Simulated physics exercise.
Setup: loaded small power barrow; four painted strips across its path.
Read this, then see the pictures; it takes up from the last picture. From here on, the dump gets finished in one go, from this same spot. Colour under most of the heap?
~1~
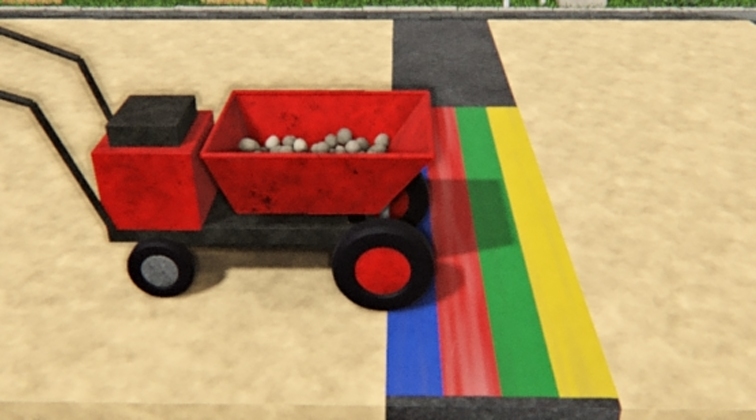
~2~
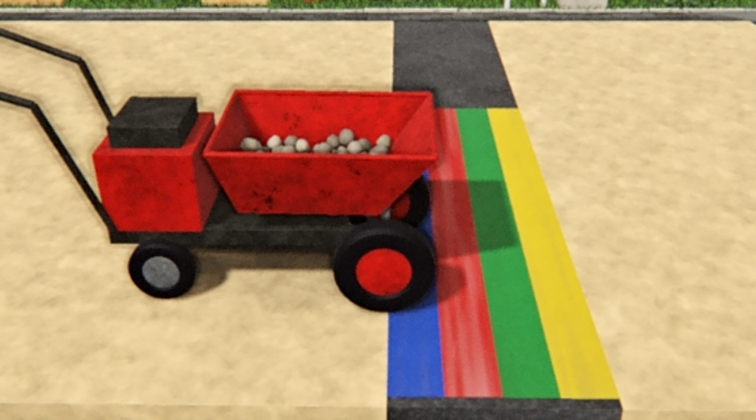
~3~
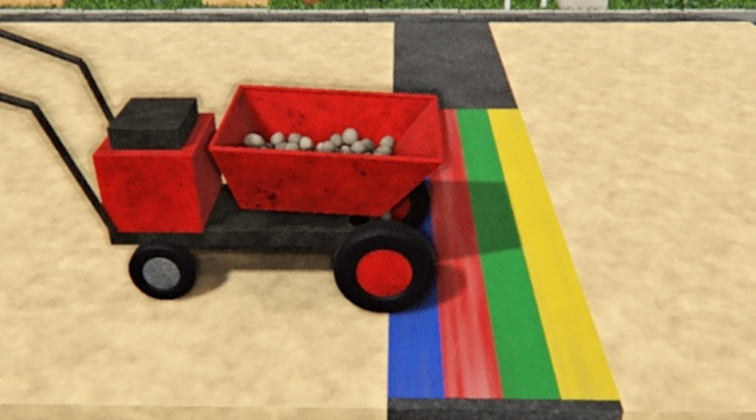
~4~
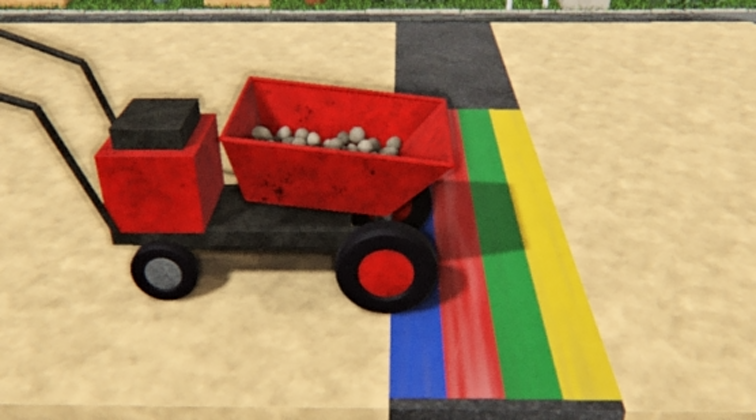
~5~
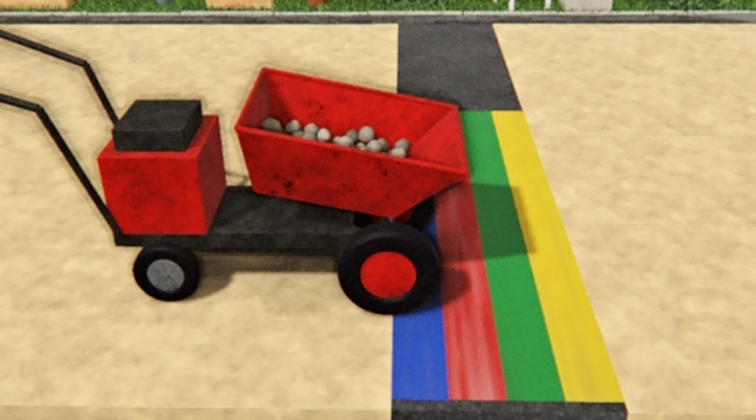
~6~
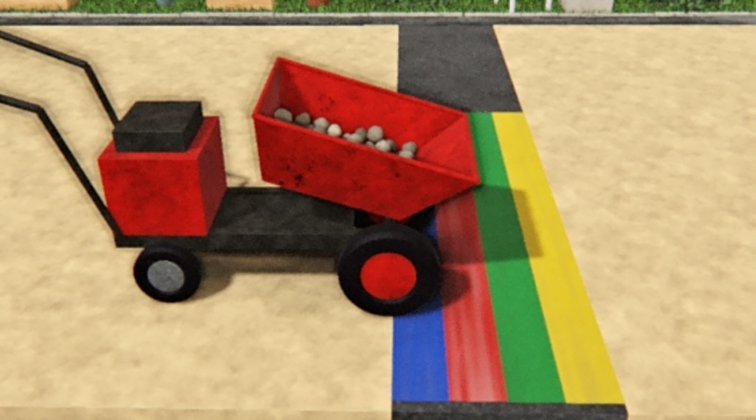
Yellow.
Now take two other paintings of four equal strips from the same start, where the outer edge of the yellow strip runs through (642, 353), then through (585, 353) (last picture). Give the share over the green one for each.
50 and 10 percent, roughly.
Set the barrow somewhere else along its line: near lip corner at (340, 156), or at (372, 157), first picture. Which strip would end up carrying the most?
Taking them in order, it would be the red one and then the strip in green.
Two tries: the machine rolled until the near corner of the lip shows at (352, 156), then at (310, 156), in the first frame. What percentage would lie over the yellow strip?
Estimates: 10 %, 0 %.
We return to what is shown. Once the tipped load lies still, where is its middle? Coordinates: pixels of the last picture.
Centre at rest, last view: Approx. (553, 269).
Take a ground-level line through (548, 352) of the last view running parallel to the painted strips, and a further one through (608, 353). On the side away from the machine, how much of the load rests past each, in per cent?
I'd put it near 80 in a hundred, then near 20 in a hundred.
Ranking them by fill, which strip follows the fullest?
Green.
Shortly afterwards, skip tipped steeply; the whole lot in the skip.
Next, skip tipped steeply; all but a few in the skip; only a few over the green strip.
Some moments later, skip tipped right over; near a quarter in the skip; a little over the green strip; near half over the yellow strip; near a quarter off the paint.
In the end, skip tipped right over; none at all over the blue strip; none at all over the red strip; near a quarter over the green strip; near half over the yellow strip; near a quarter off the paint.
